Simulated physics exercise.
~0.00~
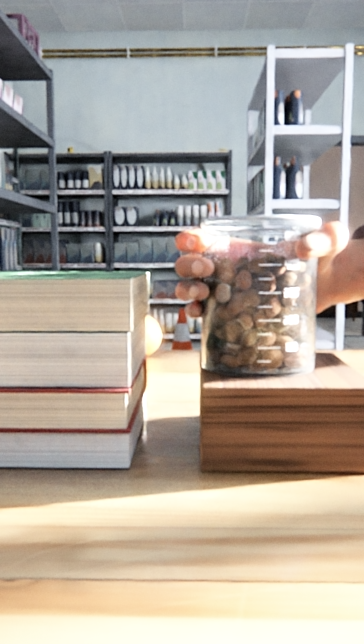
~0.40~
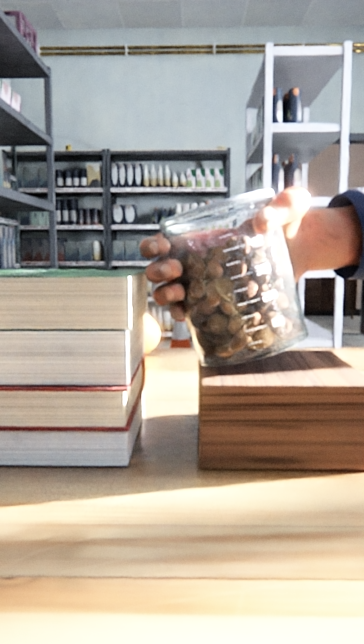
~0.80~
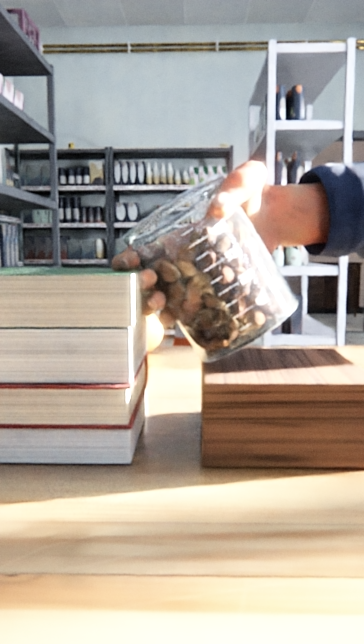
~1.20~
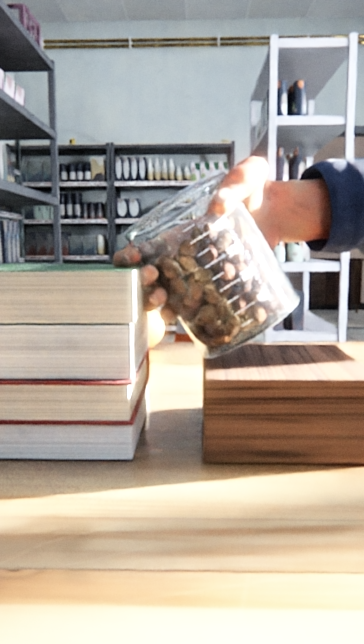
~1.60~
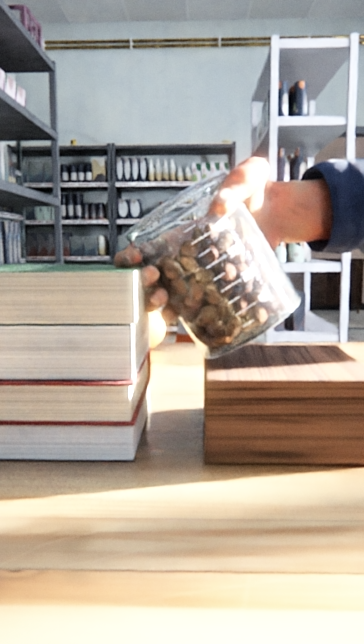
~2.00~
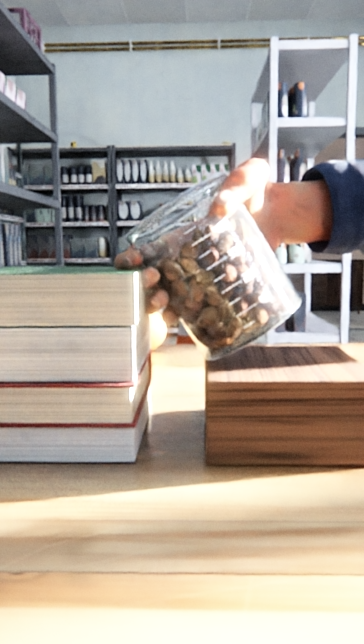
A clear beaker part-filled with small brown, nut-like pieces stands upright on a dark wooden block, held by a hand, in a sunlit room seen from table height. To its left is a pile of thick books with a green cover on top, and behind are shelves of bottles. The hand, its dark blue sleeve coming into view at right, lifts the beaker and tips it to the left. It leans further until its upper side meets the top edge of the books. There it stays, tilted and still held, with every piece inside.
